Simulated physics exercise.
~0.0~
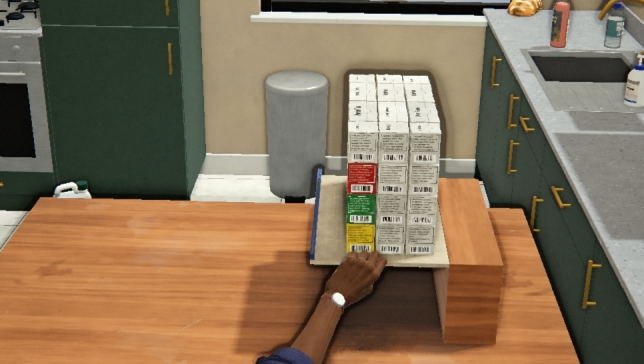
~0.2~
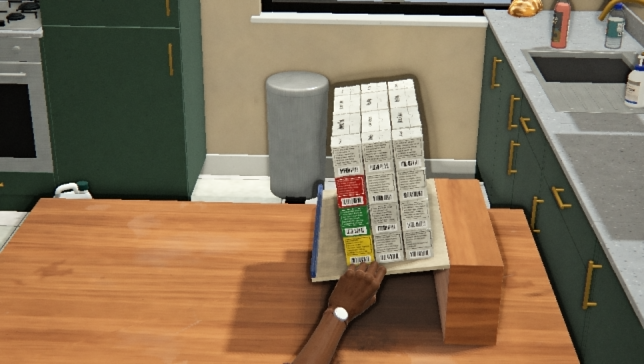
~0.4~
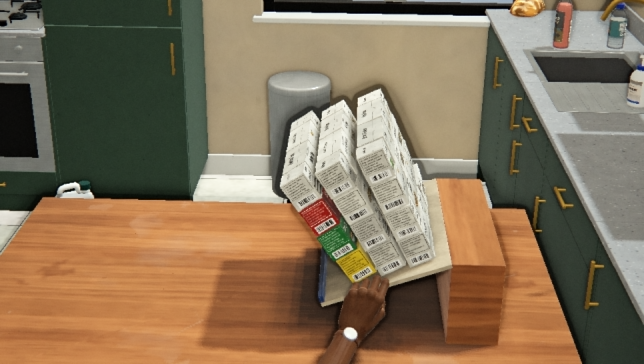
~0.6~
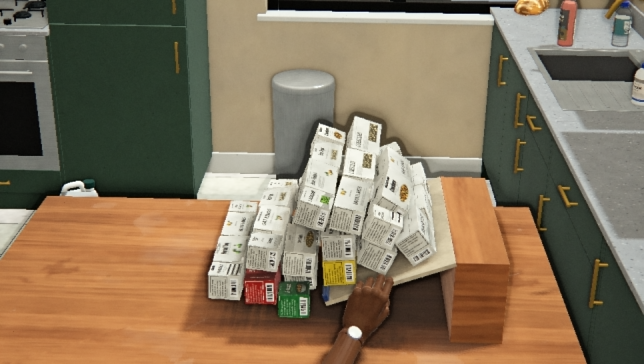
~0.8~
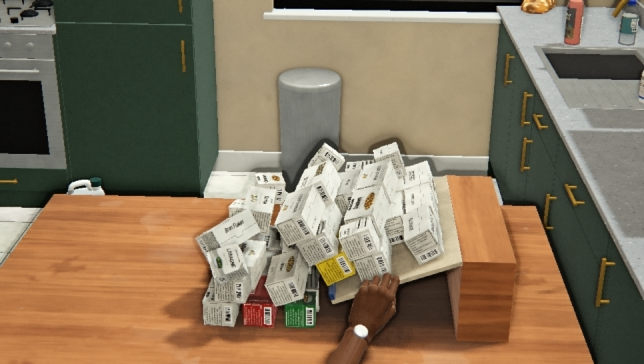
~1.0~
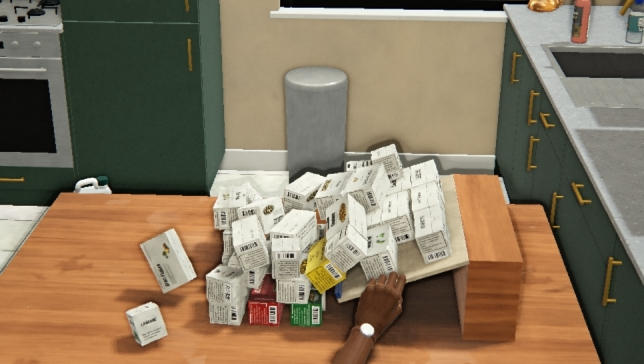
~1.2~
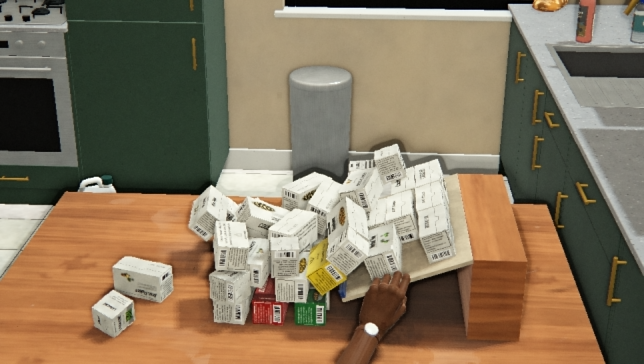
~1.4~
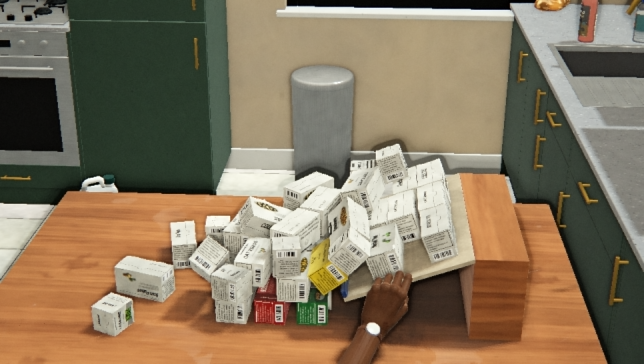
In a kitchen, a hand lowers a tray's edge and stacked boxes tumble onto the table.
